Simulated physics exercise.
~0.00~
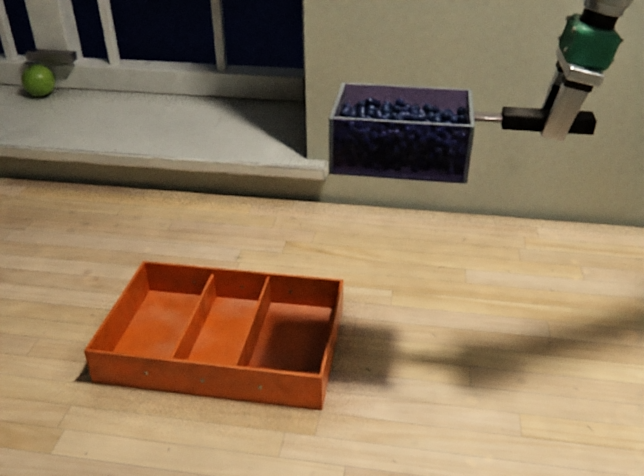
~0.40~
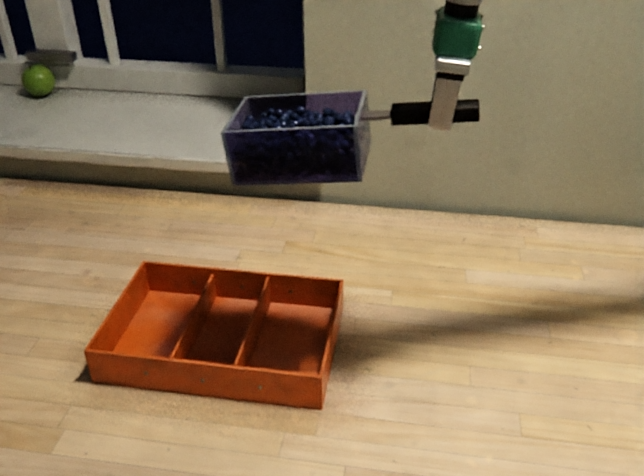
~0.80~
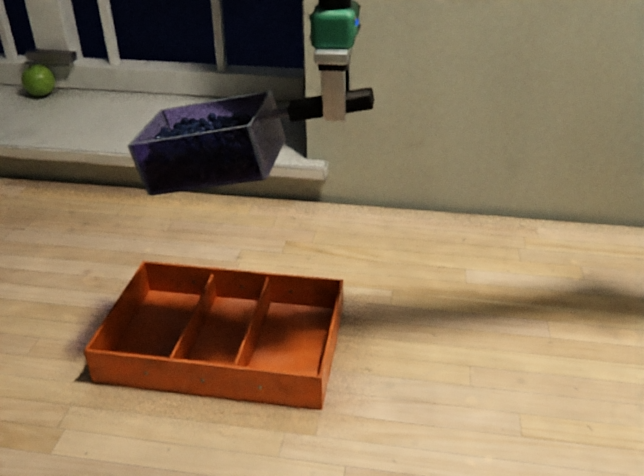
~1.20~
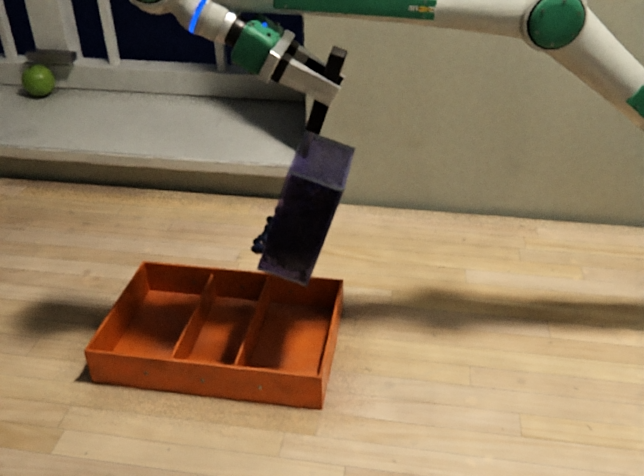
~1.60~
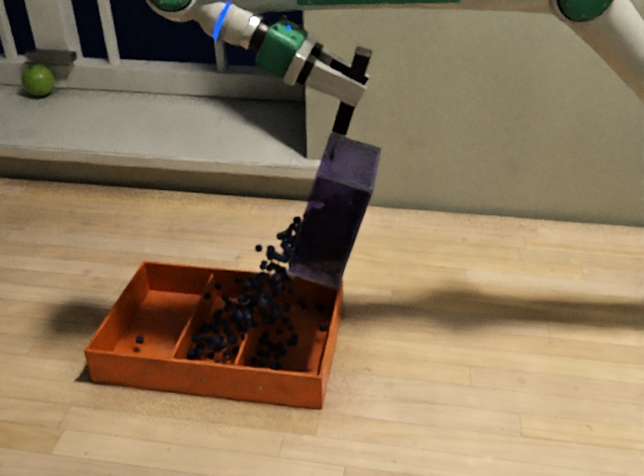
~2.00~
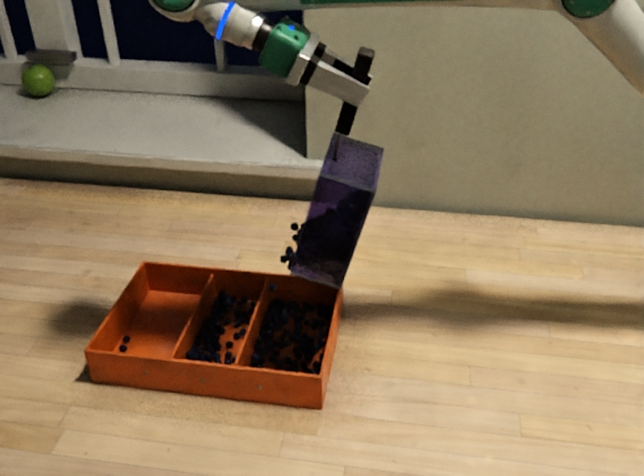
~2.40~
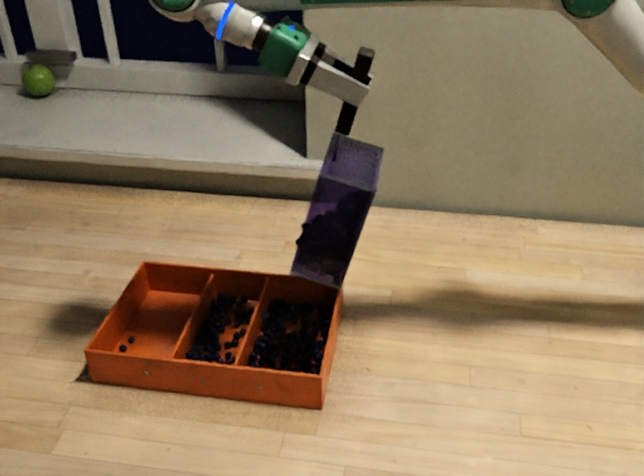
The clip opens with a robot arm holding a clear, purplish box of small dark beads above a wooden table, where an orange crate divided into three parts sits near a windowsill with a green ball. The arm carries the box left, and it begins to tip. It then swings back right and down, tilting steeply over the crate as the first beads reach its lip. Beads pour into the right and middle parts, with a few reaching the left. The flow thins and stops, leaving the box steeply tilted with beads still inside and the right part fullest.
